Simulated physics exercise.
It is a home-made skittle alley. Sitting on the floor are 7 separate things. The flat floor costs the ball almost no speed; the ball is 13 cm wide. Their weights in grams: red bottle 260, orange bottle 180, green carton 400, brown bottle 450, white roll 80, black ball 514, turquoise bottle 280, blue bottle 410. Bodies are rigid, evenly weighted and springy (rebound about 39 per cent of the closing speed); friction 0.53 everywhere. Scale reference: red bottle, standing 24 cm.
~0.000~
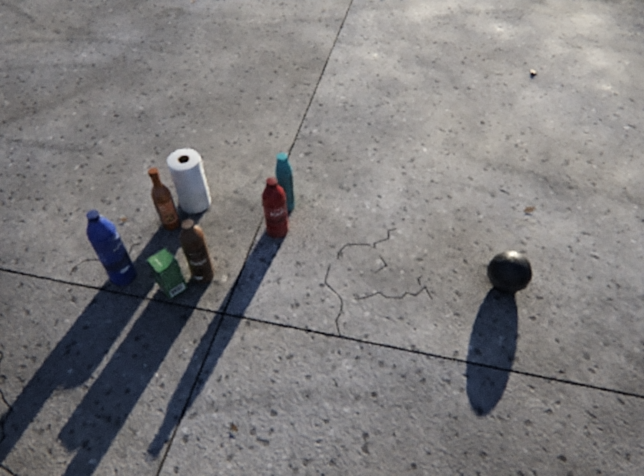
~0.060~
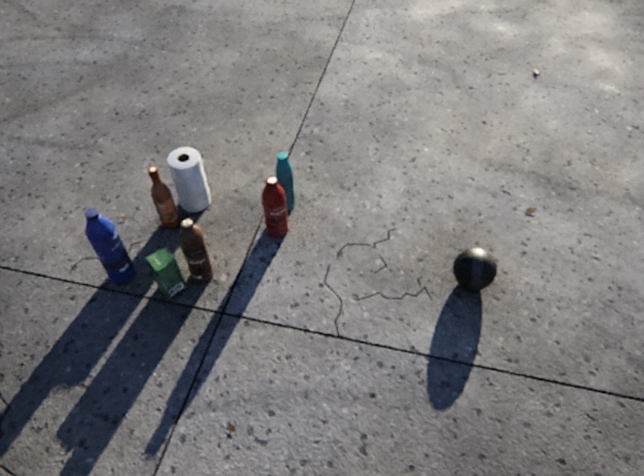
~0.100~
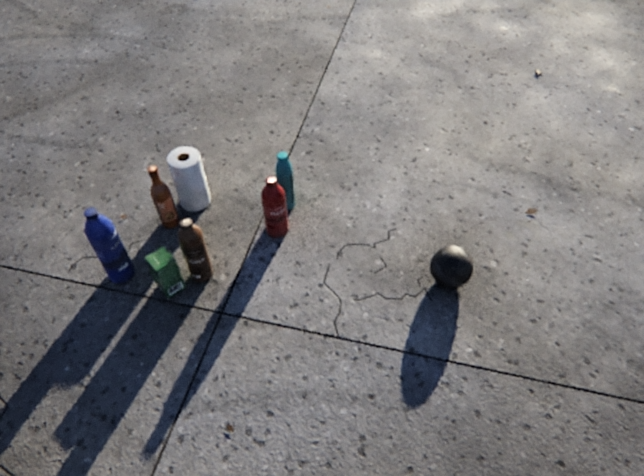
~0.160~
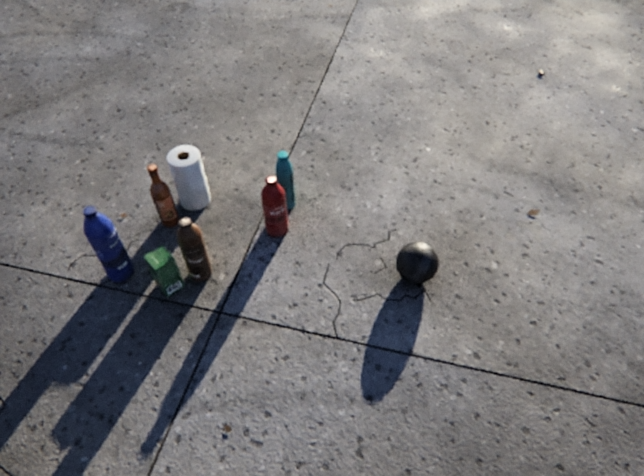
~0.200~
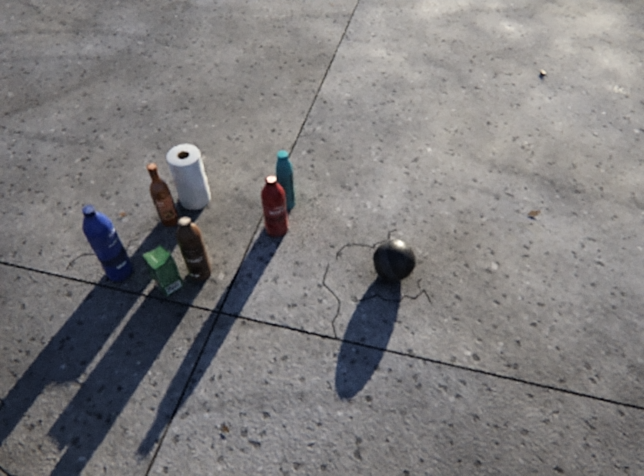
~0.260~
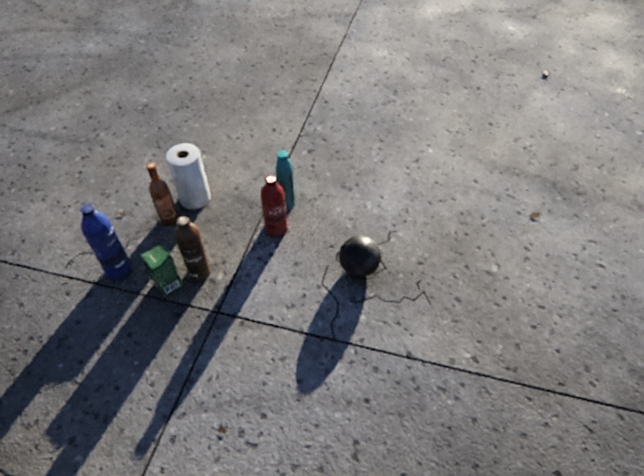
The clip shows several bottles, a green carton and a white roll standing on a sunlit, cracked grey floor while a black ball rolls steadily leftward from the right side, crossing the cracks as the other objects stay still.
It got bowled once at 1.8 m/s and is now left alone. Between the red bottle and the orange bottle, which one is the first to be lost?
It is the second of the pair.
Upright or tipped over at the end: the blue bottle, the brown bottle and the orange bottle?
Final state - blue bottle: Remains on its base; brown bottle: Remains on its base; orange bottle: Goes over.
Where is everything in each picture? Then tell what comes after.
In the first frame, 0 cm rolled; black ball (510, 272); red bottle (275, 207); orange bottle (163, 199).
In the second frame, 11 cm rolled; black ball (475, 269); white roll (190, 181).
In the third frame, 18 cm rolled; black ball (452, 267); blue bottle (107, 245).
In the fourth frame, 29 cm rolled; black ball (417, 263); brown bottle (194, 249).
In the fifth frame, 36 cm rolled; black ball (394, 260); turquoise bottle (285, 181).
In the sixth frame, 46 cm rolled; black ball (360, 256); red bottle (274, 205); orange bottle (161, 194).
By 0.56 s, 99 cm rolled; black ball near (201, 232).
By 0.86 s, 147 cm rolled; black ball near (61, 226); orange bottle tilted 43° near (151, 170).
By 1.26 s, orange bottle on its side near (152, 173).
When it is over (1.5 s), lying over on the floor, orange bottle; the other 6 within 8 cm of the start. End places, in pixels of the last picture, red bottle near (274, 205), orange bottle near (153, 173). Red bottle was never lost; orange bottle went at 0.84 s.
